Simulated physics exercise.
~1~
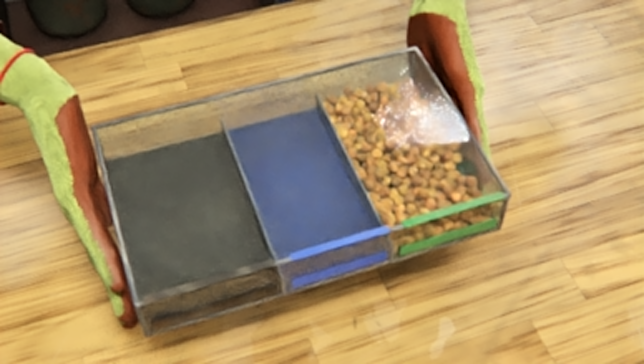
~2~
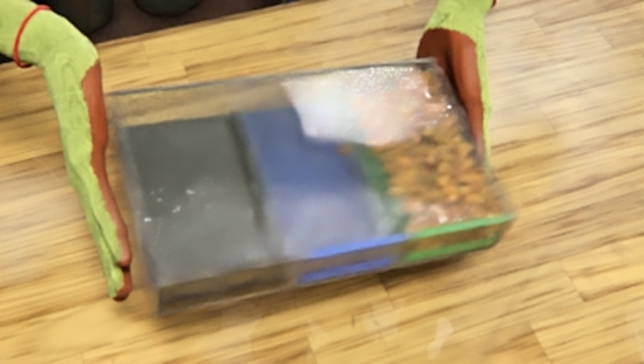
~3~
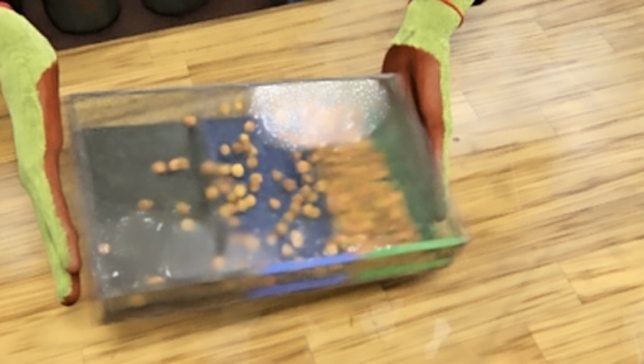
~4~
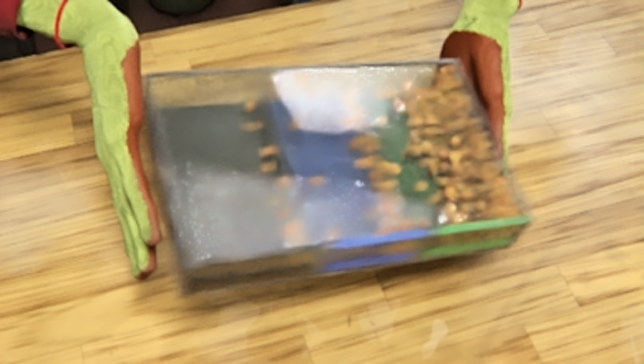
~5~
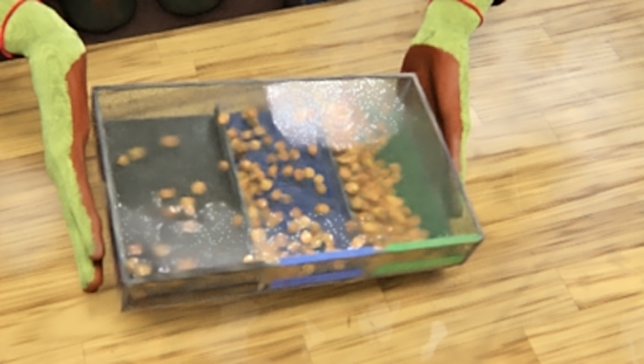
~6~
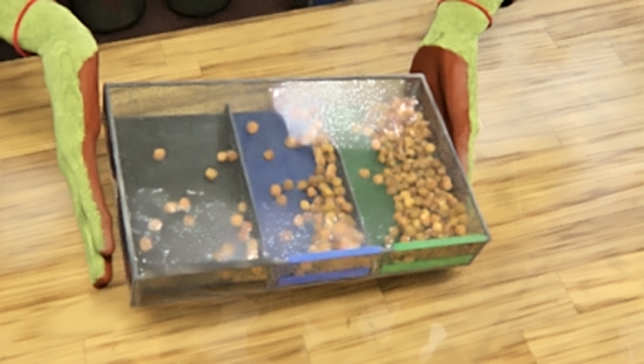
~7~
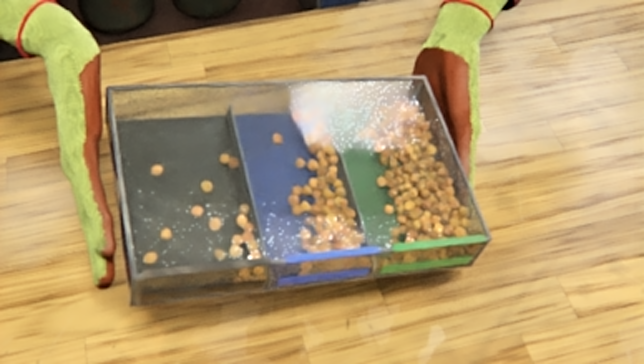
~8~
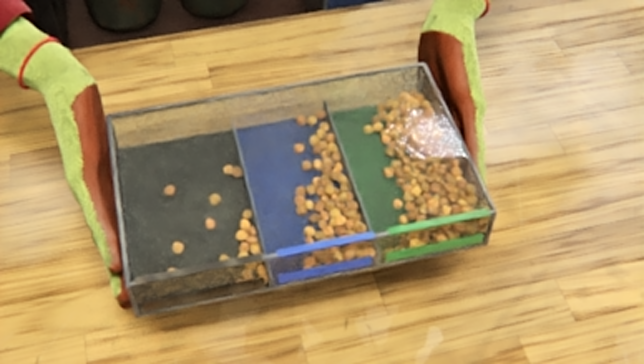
A clear-lidded box with black, blue and green compartments is tilted and shaken side to side by two gloved hands, scattering small roasted chickpeas leftward from the green section. It then tips back toward level, with most pieces in green, fewer in blue and a few in black.
